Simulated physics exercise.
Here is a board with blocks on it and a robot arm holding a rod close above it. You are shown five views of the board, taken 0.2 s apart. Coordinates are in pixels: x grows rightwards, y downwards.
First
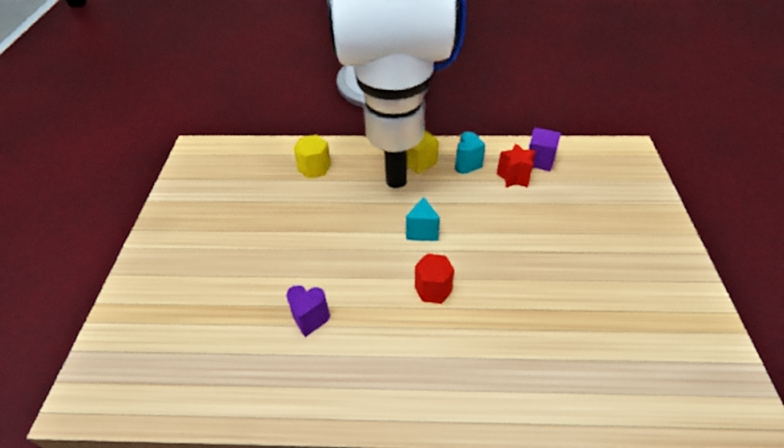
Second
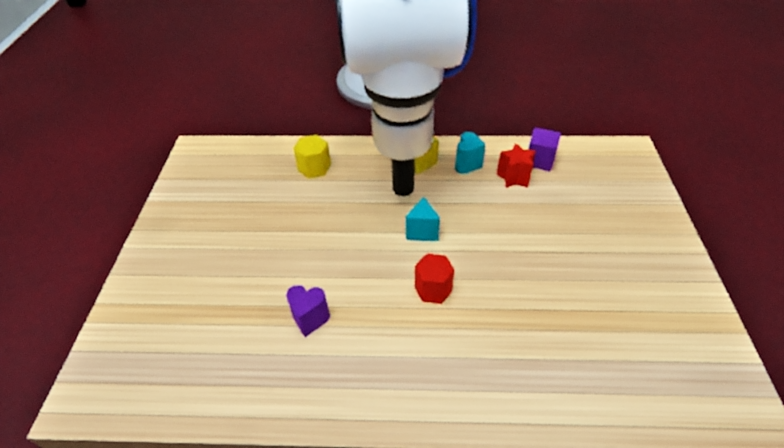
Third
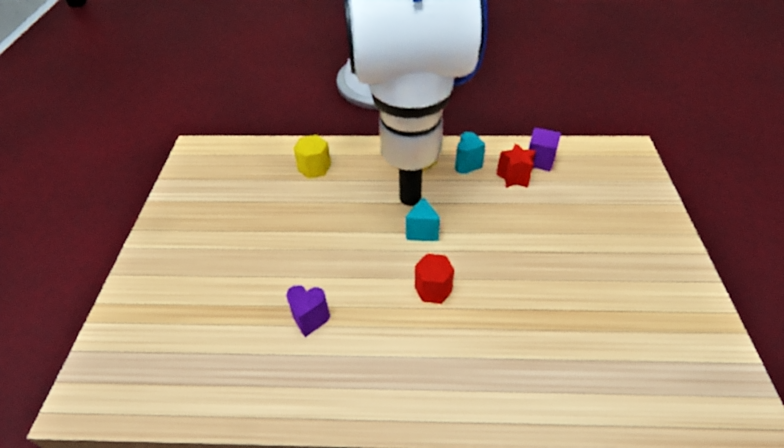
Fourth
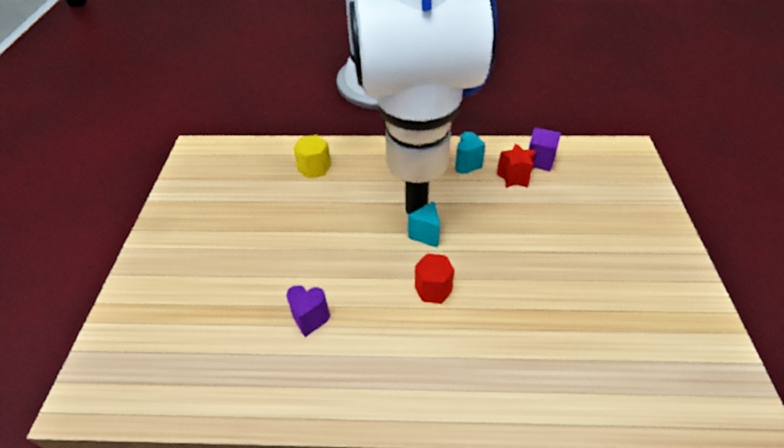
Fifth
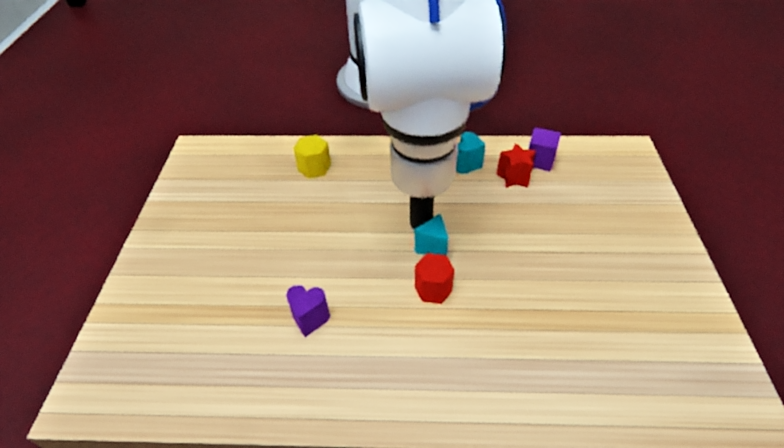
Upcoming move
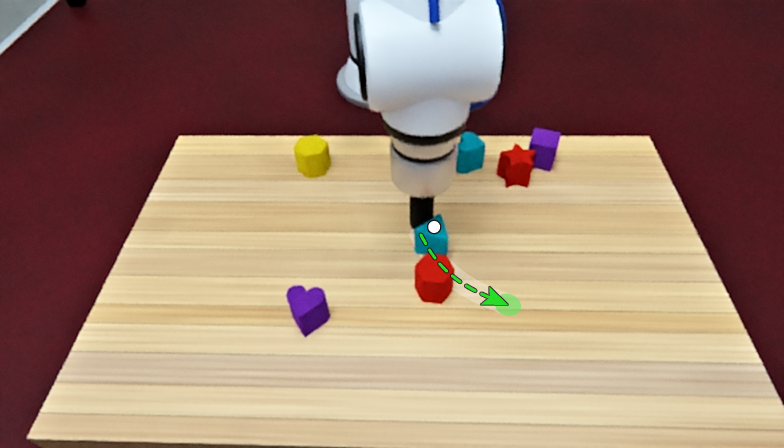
On a wooden board scattered with colourful blocks, a robot arm holds a dark rod near the far edge. The arm moves the rod toward the viewer and slightly right until it meets the turquoise three-sided block, then pushes the block a short way closer to the red hexagonal one, turning it slightly.
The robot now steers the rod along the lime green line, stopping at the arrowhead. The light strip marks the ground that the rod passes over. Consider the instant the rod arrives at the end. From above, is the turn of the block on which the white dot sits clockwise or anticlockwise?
It twists with the clock when seen from above.
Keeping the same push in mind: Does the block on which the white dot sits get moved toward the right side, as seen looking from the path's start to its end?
I expect so.
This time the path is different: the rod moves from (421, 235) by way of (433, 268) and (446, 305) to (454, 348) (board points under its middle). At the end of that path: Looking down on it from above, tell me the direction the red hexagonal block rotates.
Seen from overhead, it turns clockwise.
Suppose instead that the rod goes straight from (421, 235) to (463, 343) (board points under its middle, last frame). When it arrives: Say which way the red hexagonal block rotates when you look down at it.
Looking down on the board, it turns clockwise.
Drawn move, from (421, 235) through (439, 262) and (468, 287) to (508, 305); the dot is on the turquoise three-sided block.
The first path, step by step. One third of the way, rod at (440, 252); turquoise three-sided block at (458, 255); red hexagonal block at (437, 272), turned 25° clockwise.
Two thirds of the way, rod at (470, 276); turquoise three-sided block at (486, 284), turned 15° clockwise; red hexagonal block at (439, 277), turned 40° clockwise.
At the end, rod at (511, 294); turquoise three-sided block at (509, 304), turned 55° clockwise; red hexagonal block at (439, 277), turned 40° clockwise.
